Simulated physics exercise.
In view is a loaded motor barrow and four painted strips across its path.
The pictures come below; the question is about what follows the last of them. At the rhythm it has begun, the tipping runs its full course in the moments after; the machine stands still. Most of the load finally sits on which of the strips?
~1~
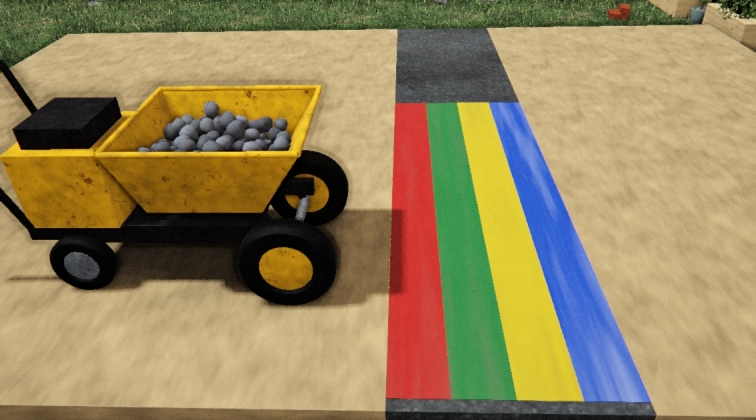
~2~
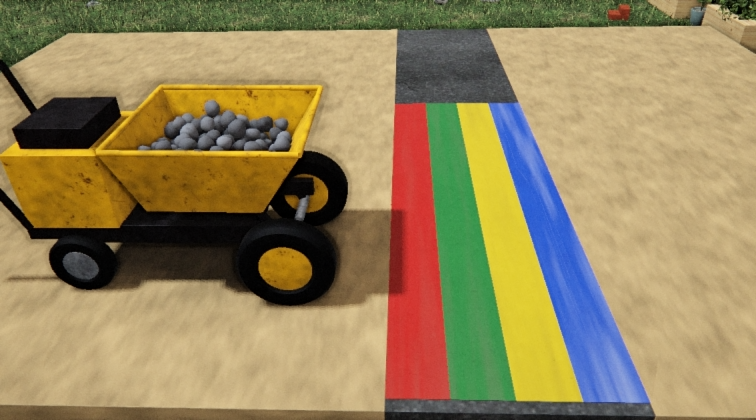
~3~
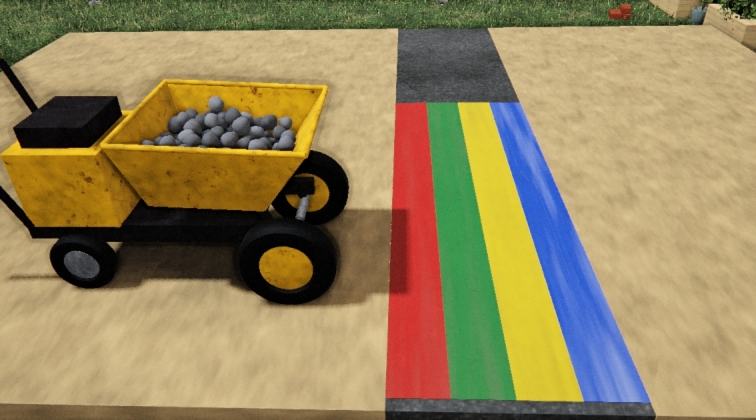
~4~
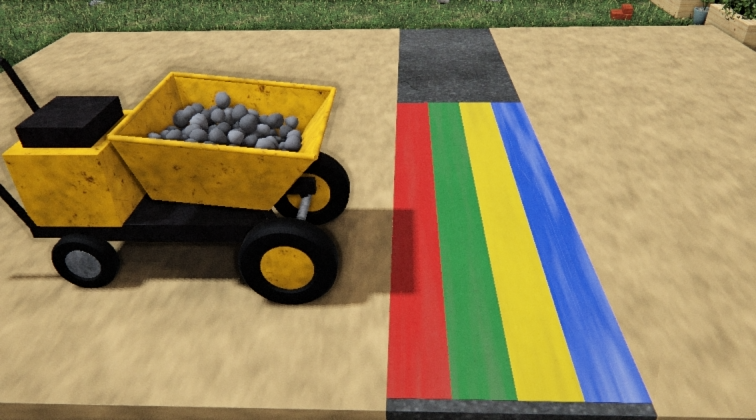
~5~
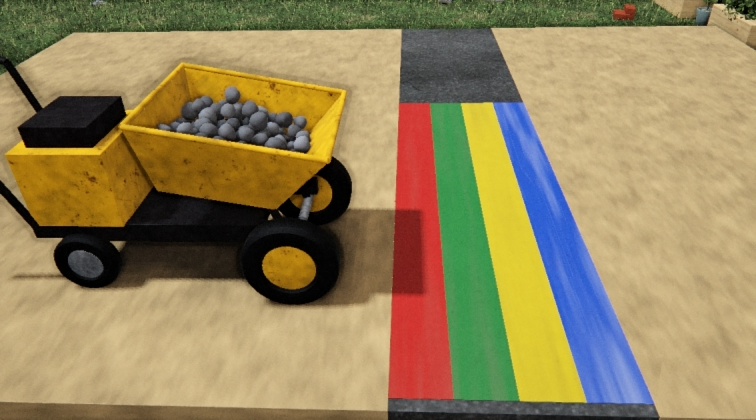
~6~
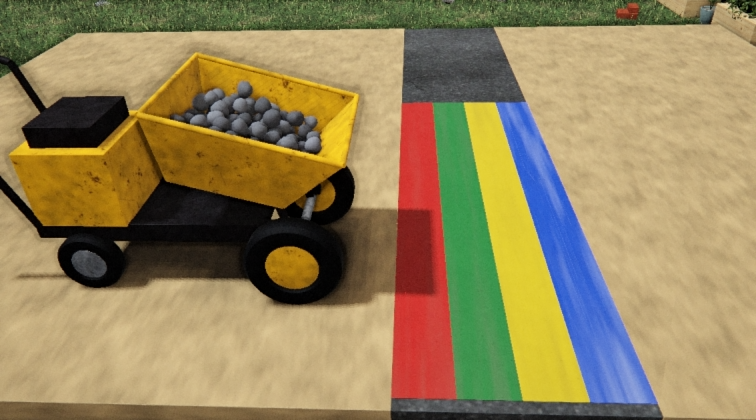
It sits mostly on the green strip.
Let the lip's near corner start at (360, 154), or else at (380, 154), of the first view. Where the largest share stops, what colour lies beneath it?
First attempt: The yellow strip. Second attempt: The strip in yellow.
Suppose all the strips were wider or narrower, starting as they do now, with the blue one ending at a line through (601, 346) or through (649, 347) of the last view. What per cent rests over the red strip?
Roughly 20 percent first, then roughly 30 percent.
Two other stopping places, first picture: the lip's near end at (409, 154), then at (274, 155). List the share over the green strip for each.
Roughly 0 per cent first, then roughly 40 per cent.
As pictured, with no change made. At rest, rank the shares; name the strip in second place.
Next in line comes the strip in red.
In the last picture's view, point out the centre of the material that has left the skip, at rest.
Somewhere around (466, 252) in the final view.
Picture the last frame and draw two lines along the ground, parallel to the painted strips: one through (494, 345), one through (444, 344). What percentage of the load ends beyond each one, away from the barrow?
Around 40 per cent for the first, and 80 per cent for the second.
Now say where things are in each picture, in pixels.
In the first picture, lip of the skip near (297, 155), level; top of the load near (206, 146), round cobbles; red strip near (417, 337); green strip near (475, 338); yellow strip near (534, 339); blue strip near (594, 339).
In the second picture, lip of the skip near (299, 155), level; top of the load near (207, 145).
In the third picture, lip of the skip near (305, 155), tipped barely; top of the load near (188, 138).
In the fourth picture, lip of the skip near (315, 157), tipped a little; top of the load near (194, 133).
In the fifth picture, lip of the skip near (327, 161), tipped a little; top of the load near (204, 127).
In the sixth picture, lip of the skip near (343, 165), tipped clearly; top of the load near (216, 120); red strip near (423, 337); green strip near (481, 338); yellow strip near (541, 339); blue strip near (601, 340).
Shortly afterwards, skip tipped steeply; the whole lot in the skip.
Next, skip tipped right over; the bulk in the skip; a little over the red strip; a little over the green strip.
Some moments later, skip tipped right over; a little in the skip; near a quarter over the red strip; near half over the green strip; a little over the yellow strip; a little over the blue strip.
In the end, skip tipped right over; near a quarter over the red strip; near half over the green strip; a little over the yellow strip; a little over the blue strip; only a few off the paint.
